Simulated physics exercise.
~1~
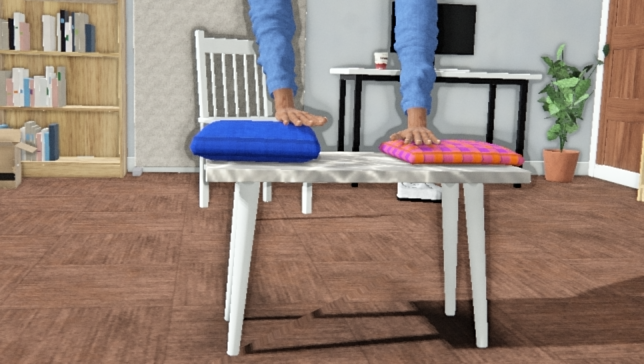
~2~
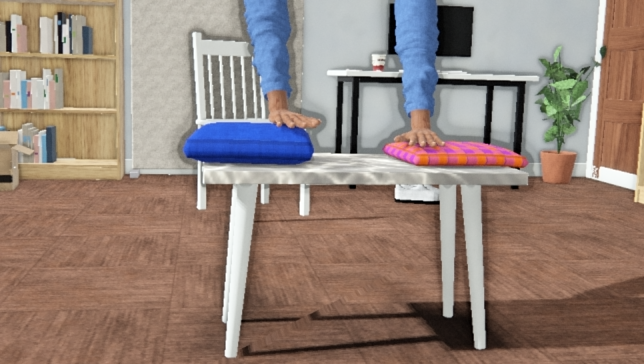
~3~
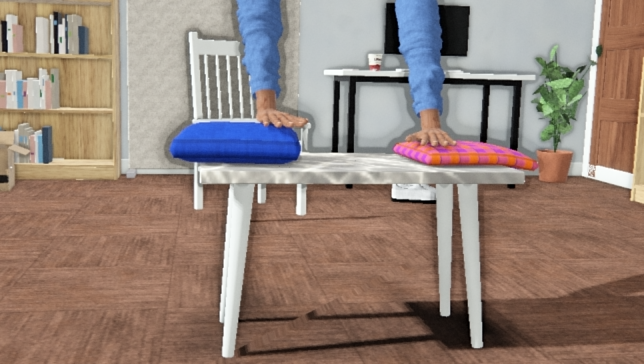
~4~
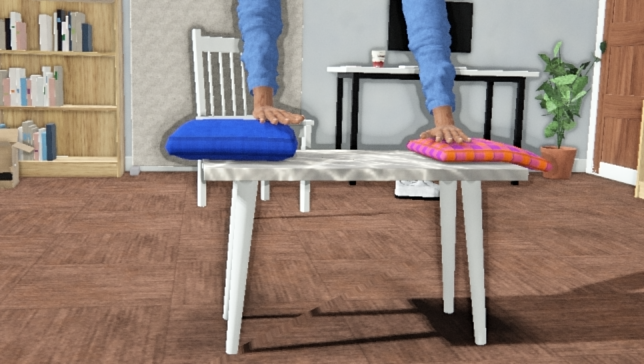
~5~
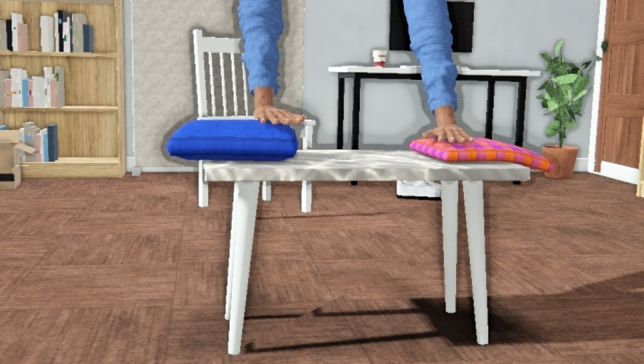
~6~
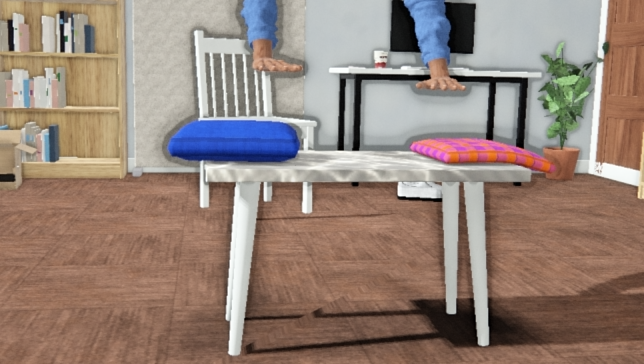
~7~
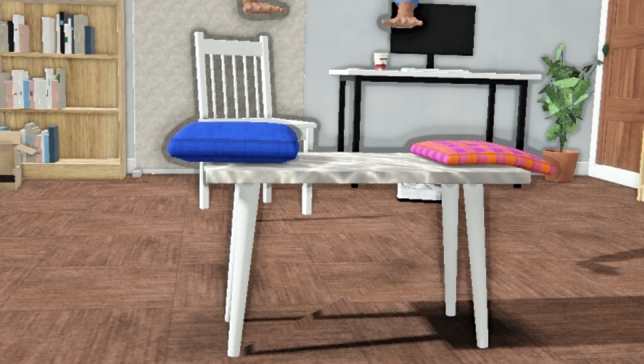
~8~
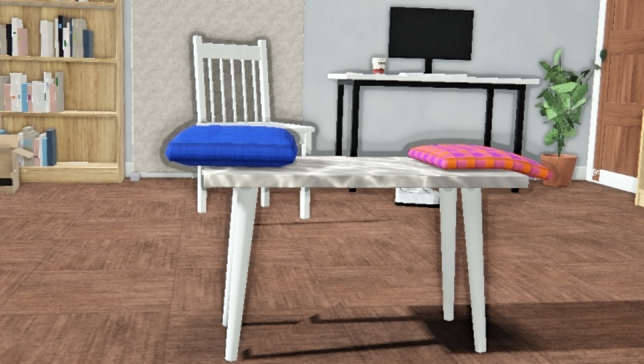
On a white bench, two hands slide blue and pink-orange cushions outward, lift away, and both stay.
